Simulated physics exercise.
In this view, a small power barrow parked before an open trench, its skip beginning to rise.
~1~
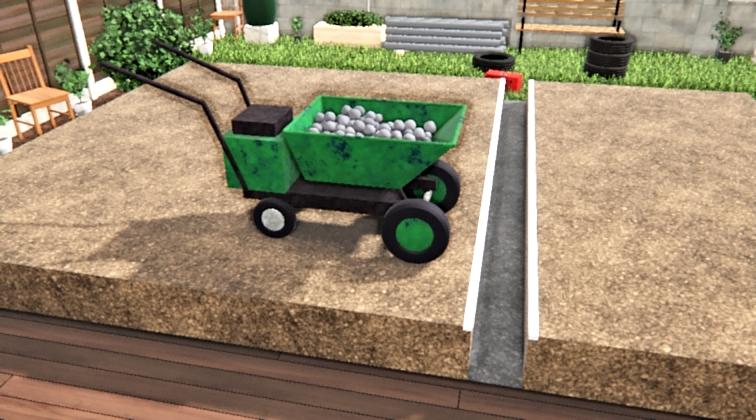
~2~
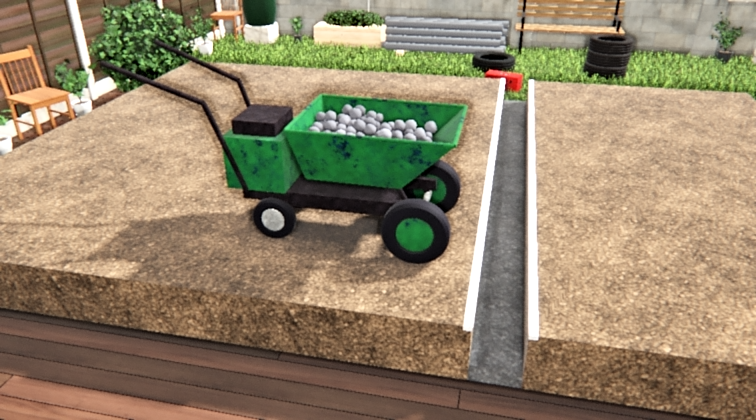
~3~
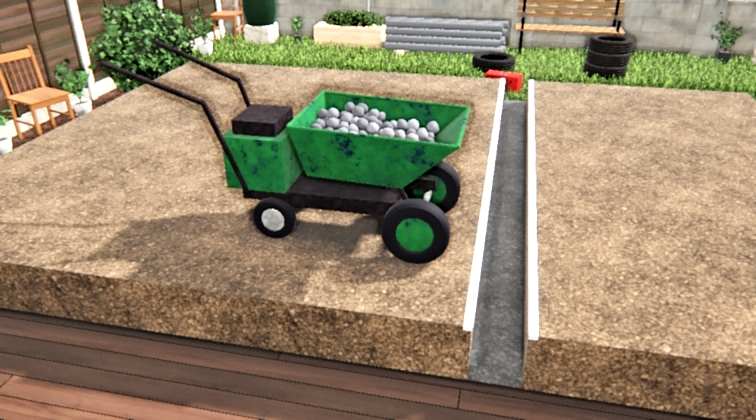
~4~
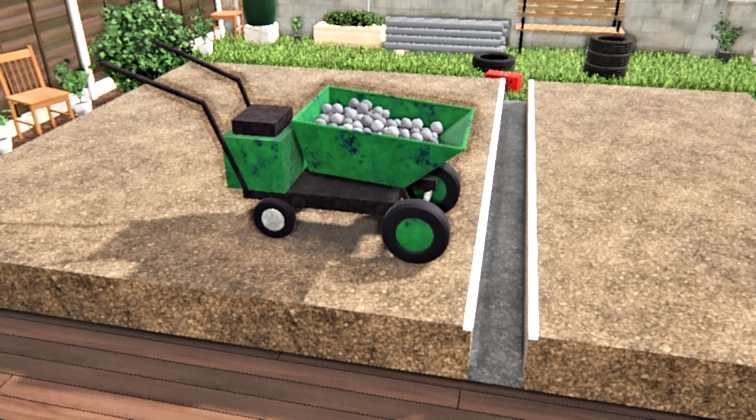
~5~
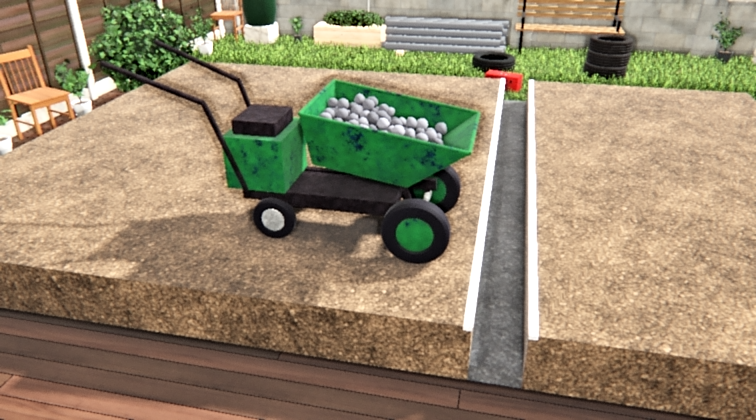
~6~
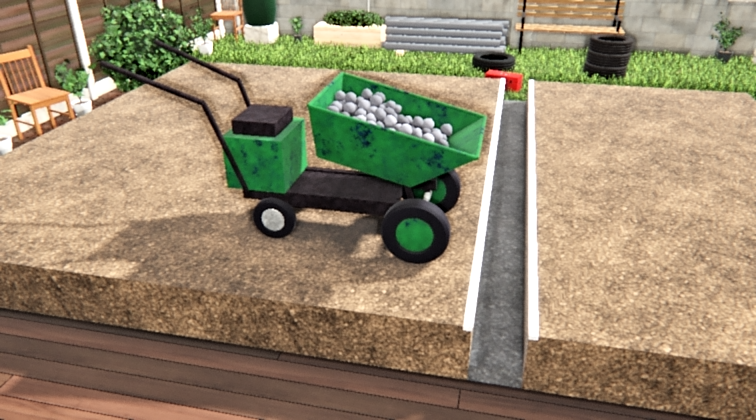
A green power barrow with black handles and wheels stands on a raised bed of brown earth in a garden, seen from slightly above and side-on. Its skip holds round grey cobbles, a narrow white-edged trench runs to its right, and a wooden chair sits at left. The skip is level at first, then its back end rises slowly, tilting a little rightward, while the camera stays still.
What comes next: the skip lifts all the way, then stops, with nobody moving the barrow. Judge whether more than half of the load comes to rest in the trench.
It does not; less than half does.
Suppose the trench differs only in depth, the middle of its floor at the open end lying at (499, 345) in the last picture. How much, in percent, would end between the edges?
Estimated share: Approx. 20 per cent.
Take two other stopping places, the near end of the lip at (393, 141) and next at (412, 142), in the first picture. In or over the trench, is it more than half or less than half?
The first place leaves the greater portion between the edges, the second place the greater portion.
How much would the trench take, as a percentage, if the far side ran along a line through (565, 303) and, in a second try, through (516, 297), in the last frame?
I'd say some 70 in a hundred, followed by 0 in a hundred.
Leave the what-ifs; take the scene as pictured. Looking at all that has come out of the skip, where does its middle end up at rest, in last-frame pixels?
Roughly pixel (567, 246).
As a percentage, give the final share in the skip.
Close to 5 in a hundred.
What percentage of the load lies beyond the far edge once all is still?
That share is about 80 percent.
Shortly afterwards, skip tipped steeply; the whole lot in the skip.
Next, skip tipped right over; all but a few in the skip; only a few in or heaped over the trench; a little beyond it; only a few falling.
Some moments later, skip tipped right over; a little in the skip; a little in or heaped over the trench; the bulk beyond it; only a few falling.
In the end, skip tipped right over; only a few in the skip; near a quarter in or heaped over the trench; the bulk beyond it.
